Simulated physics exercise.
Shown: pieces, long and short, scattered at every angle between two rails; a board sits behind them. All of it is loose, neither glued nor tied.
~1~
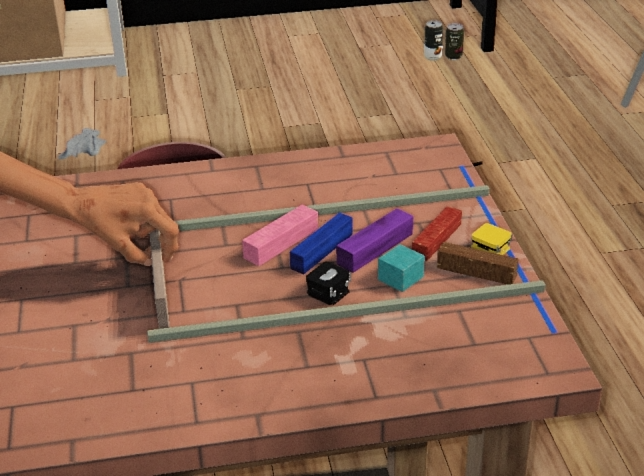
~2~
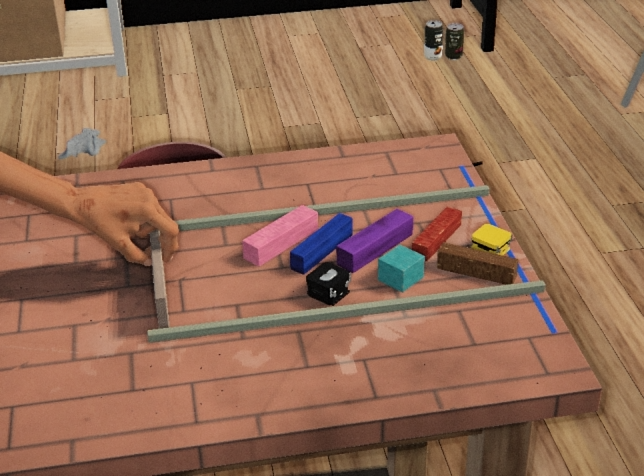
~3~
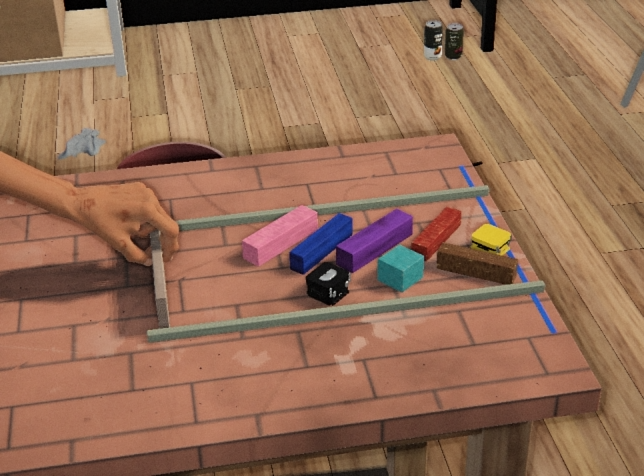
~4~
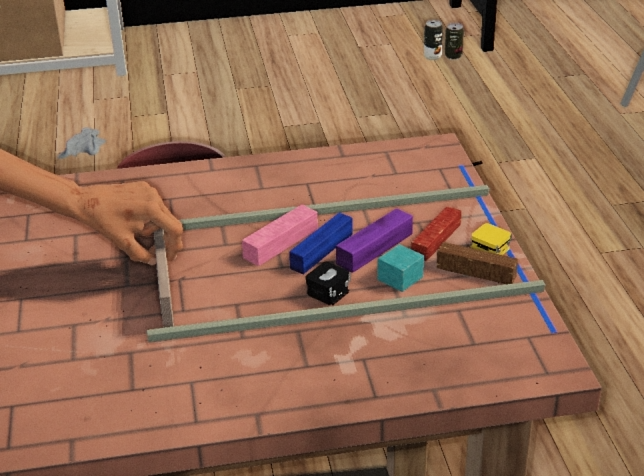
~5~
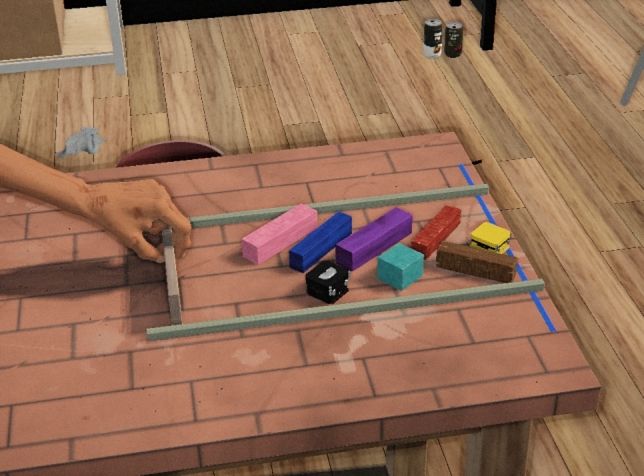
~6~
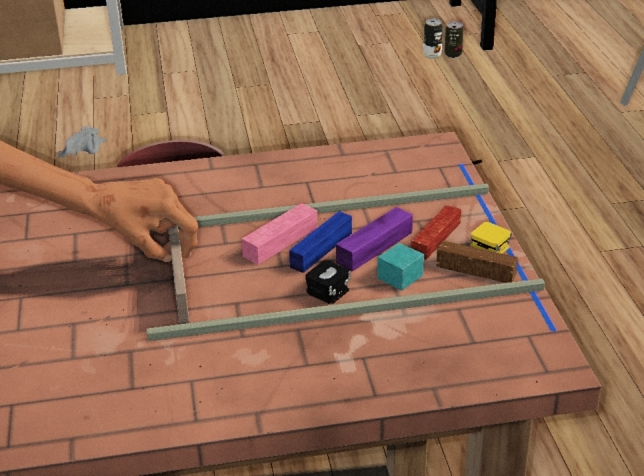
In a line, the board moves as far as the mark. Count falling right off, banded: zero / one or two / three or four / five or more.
Band: Five or more.
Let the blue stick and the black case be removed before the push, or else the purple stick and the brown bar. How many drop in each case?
The counts: 5 and 6.
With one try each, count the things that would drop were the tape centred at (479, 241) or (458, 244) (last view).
First try 5, second try 3.
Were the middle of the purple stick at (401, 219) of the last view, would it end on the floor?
From there it is lost.
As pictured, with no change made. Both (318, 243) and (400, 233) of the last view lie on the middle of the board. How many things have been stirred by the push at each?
The counts are 4 and 8.
Soon after, none off yet; yellow case at rest near (490, 241); brown bar at rest near (477, 262); red bar at rest near (437, 232).
After that, none off yet; yellow case moving near (497, 241); brown bar displaced a little near (506, 260); red bar displaced a little near (478, 230).
In the end, the number that fall off is five or more; gone, pink bar, black case, blue stick, purple stick, turquoise block, red bar, brown bar and yellow case.
